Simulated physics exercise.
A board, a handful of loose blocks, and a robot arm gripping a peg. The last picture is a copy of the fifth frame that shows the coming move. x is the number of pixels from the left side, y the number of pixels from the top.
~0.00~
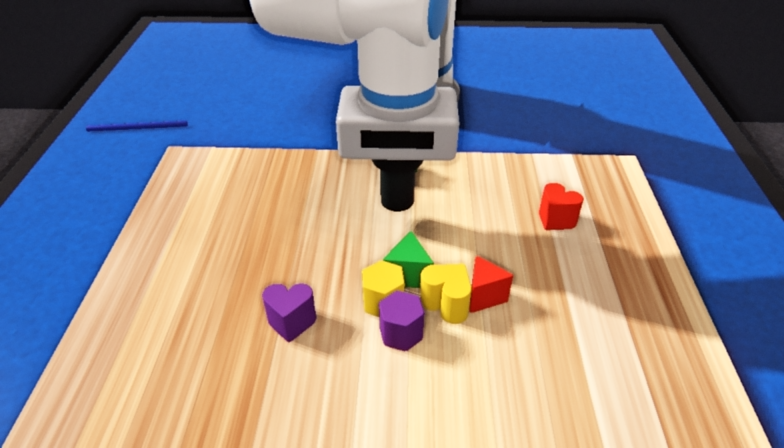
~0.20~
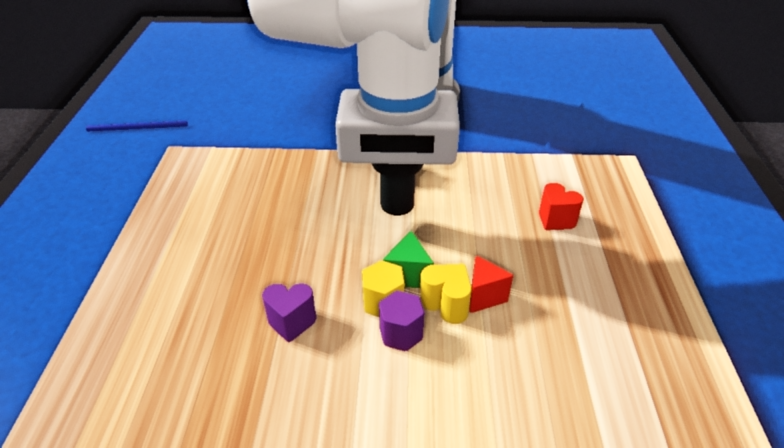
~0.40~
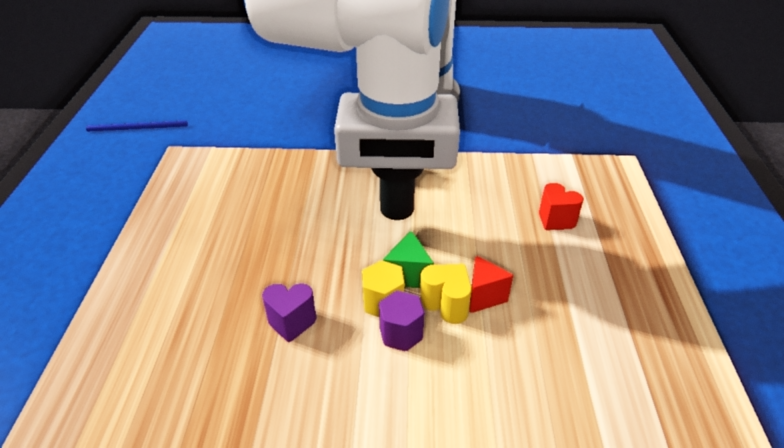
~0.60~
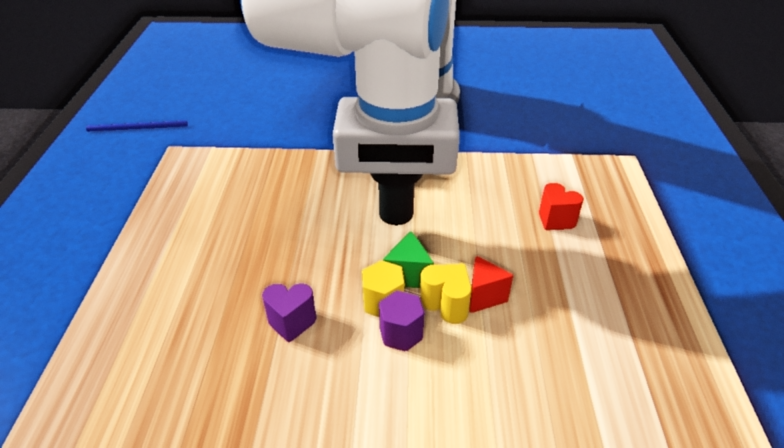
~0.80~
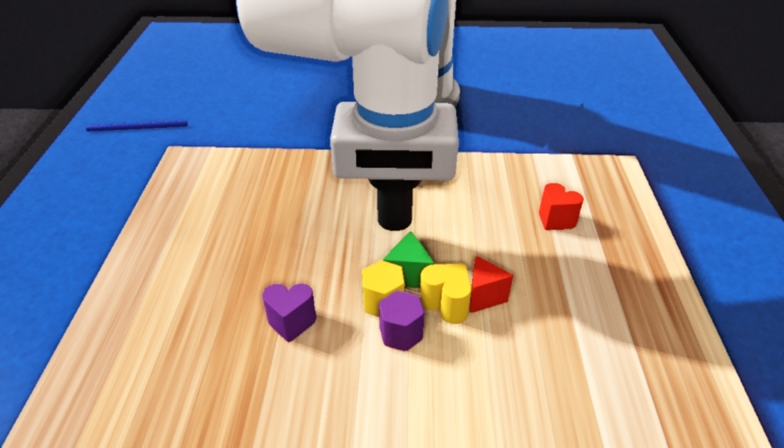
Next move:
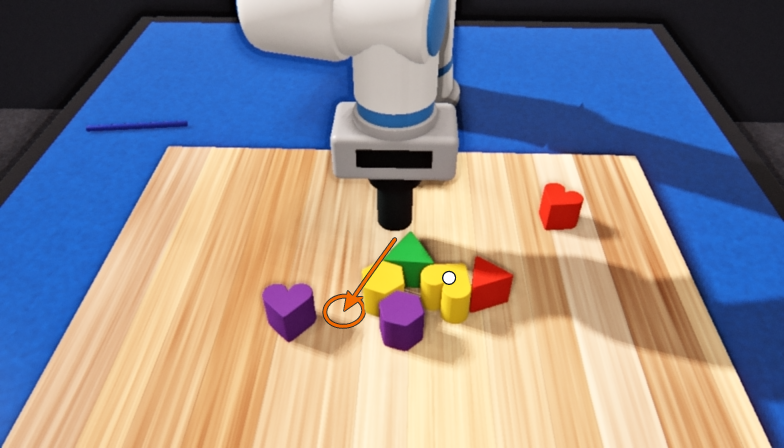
The robot arm, pointing a dark peg downward, starts just behind a cluster of colourful blocks on a wooden board and moves slowly and slightly toward them. The peg draws a little nearer the green triangle, while the clustered blocks, the purple heart at left and the red heart at right stay still.
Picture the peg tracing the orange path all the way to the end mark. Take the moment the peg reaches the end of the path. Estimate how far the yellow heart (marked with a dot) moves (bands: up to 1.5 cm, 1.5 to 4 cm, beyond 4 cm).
My answer is that it shifts under 1.5 cm.
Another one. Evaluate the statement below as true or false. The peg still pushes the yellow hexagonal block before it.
It is false.
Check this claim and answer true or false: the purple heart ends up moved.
That is false.
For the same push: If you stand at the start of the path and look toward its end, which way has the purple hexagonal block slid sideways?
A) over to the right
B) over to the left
It's B.
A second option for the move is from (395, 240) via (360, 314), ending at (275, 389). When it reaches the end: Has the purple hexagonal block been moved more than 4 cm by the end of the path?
No - that is not the case.
Path on the board, from (395, 240) to (344, 311); the dot is on the yellow heart.
The first path, step by step. One third of the way, peg (378, 242); nothing pushed yet.
Two thirds of the way, peg (361, 266); yellow hexagonal block (384, 283); purple hexagonal block (405, 312).
At the end, peg (343, 291); purple heart in place; yellow hexagonal block (383, 292), turned 25° anticlockwise; purple hexagonal block (412, 319); yellow heart in place.
